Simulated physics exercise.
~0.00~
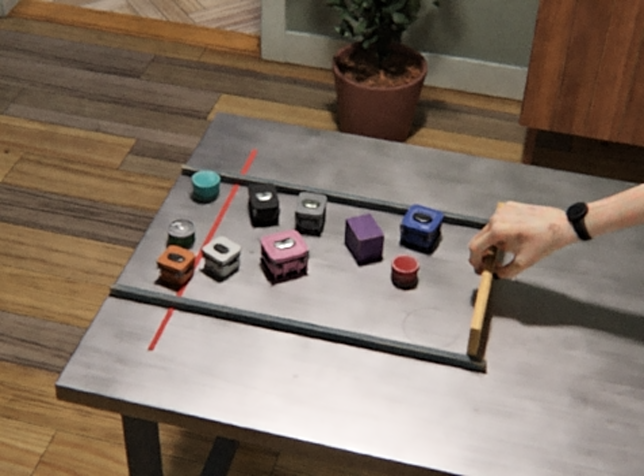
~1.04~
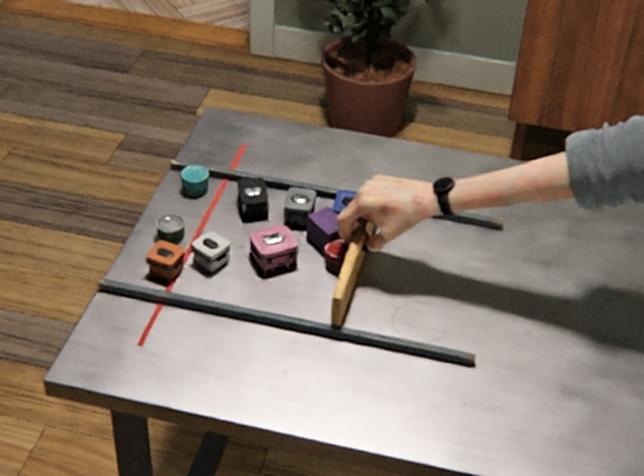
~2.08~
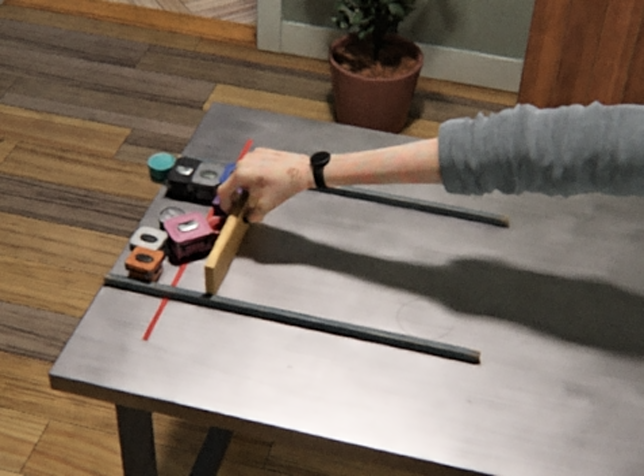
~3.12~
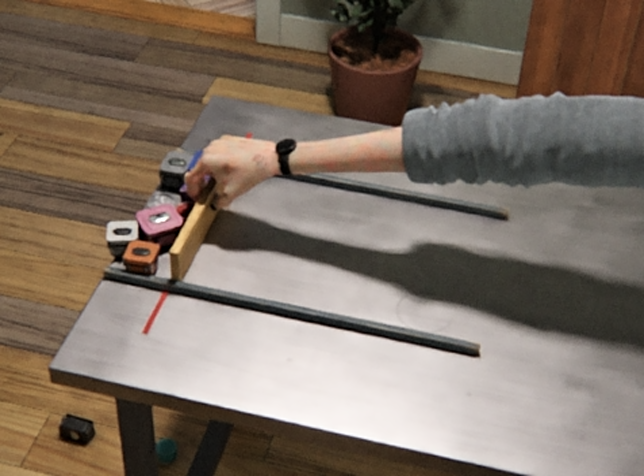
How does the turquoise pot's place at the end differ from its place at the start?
At the start the turquoise pot sits on the table near the far rail, and by the end it is down on the floor below the table.
